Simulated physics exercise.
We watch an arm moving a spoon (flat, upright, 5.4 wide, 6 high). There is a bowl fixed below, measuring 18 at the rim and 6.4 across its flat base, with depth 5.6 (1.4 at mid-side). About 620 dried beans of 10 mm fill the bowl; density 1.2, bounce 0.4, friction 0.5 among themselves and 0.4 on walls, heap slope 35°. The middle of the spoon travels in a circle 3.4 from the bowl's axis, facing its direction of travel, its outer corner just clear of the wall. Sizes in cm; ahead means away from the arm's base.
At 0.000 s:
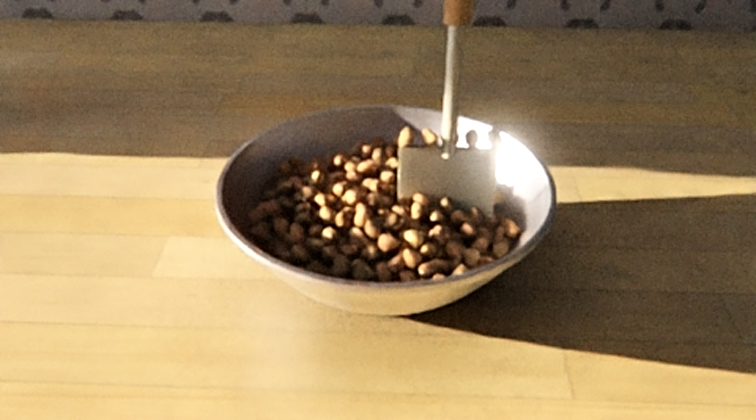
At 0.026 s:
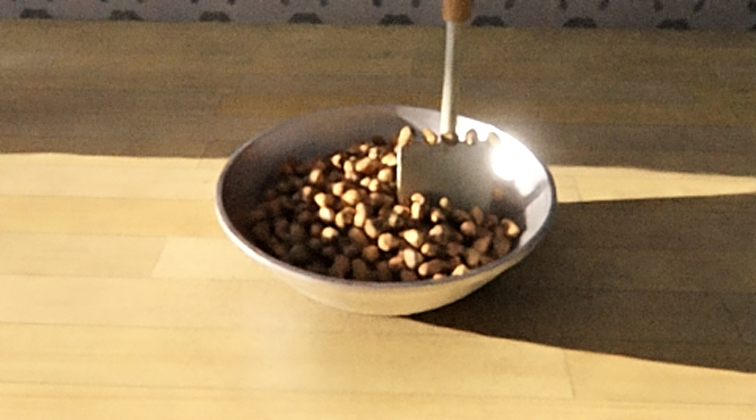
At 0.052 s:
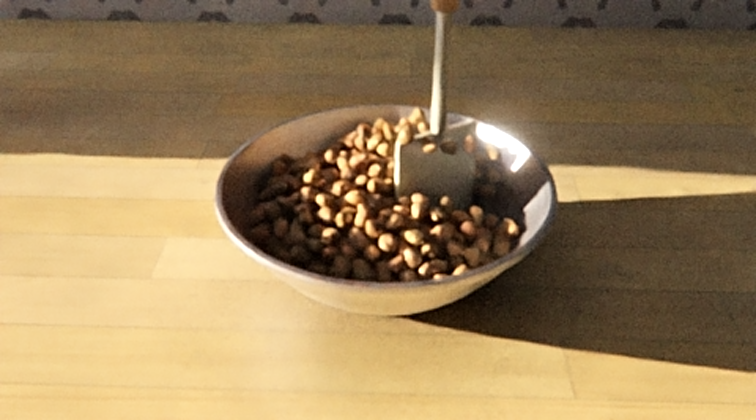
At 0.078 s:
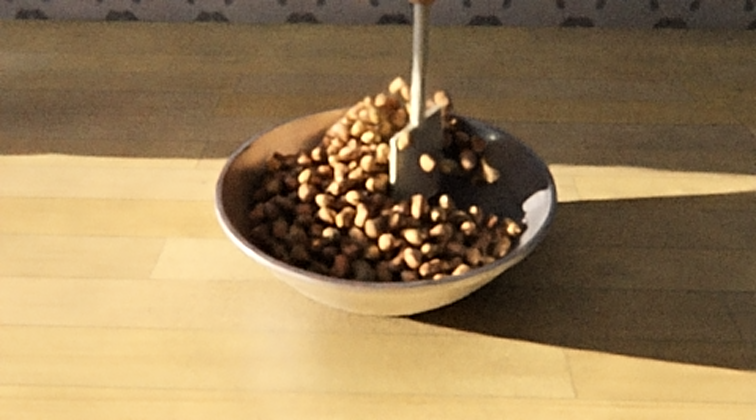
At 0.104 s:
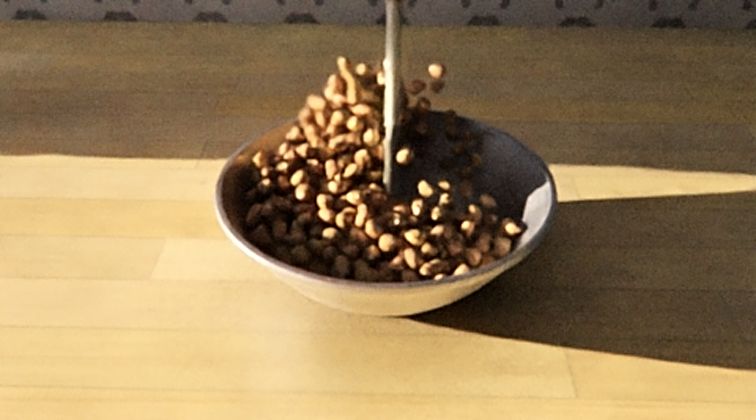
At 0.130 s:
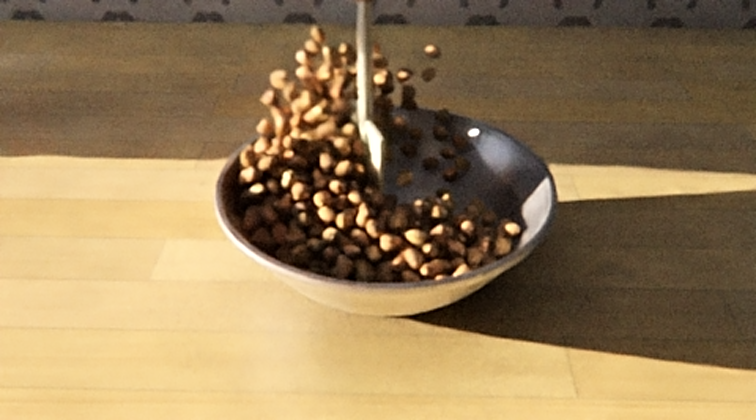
A wide pale bowl with a dark rim, heaped with brown beans, sits on a sunlit wooden surface before a grey patterned wall, seen from slightly above by a still camera. A flat metal spoon with a wooden handle stands upright in the bowl's right side, near a bright glint. It sweeps leftward, turning edge-on, pushing the beans into a rising mound at the back left while several fly into the air.
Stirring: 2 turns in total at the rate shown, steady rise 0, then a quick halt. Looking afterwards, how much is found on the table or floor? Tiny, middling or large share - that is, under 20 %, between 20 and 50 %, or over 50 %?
The share is large, over 50 %.
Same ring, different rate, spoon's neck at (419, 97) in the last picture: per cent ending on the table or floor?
It comes to around 40 percent.
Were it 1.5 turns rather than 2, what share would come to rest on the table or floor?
It would be around 60 percent.
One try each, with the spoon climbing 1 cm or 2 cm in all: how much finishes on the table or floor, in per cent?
Near 55 in a hundred, then 45 in a hundred.
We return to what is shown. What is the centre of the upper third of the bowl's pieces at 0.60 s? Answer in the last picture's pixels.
Near (281, 238).
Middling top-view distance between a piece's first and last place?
Roughly 18 cm.
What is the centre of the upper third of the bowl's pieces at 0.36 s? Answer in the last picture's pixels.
Around pixel (503, 177).
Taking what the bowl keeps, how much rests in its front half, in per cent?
Close to 40 in a hundred.
After 0.36 s, 346° round, highest piece 10 above the table; 358 in the bowl, 159 on the table or floor, 100 in flight or on the tool.
After 0.60 s, 222° round, highest piece 8 above the table; 353 on the table or floor, 240 in the bowl, 24 in flight or on the tool.
After 0.91 s, 0° round, highest piece 6 above the table; 406 on the table or floor, 211 in the bowl.
After 1.61 s, 0° round, highest piece 6 above the table; 406 on the table or floor, 211 in the bowl.
In the end, 406 on the table or floor, 211 in the bowl. That is 66 % on the table or floor.
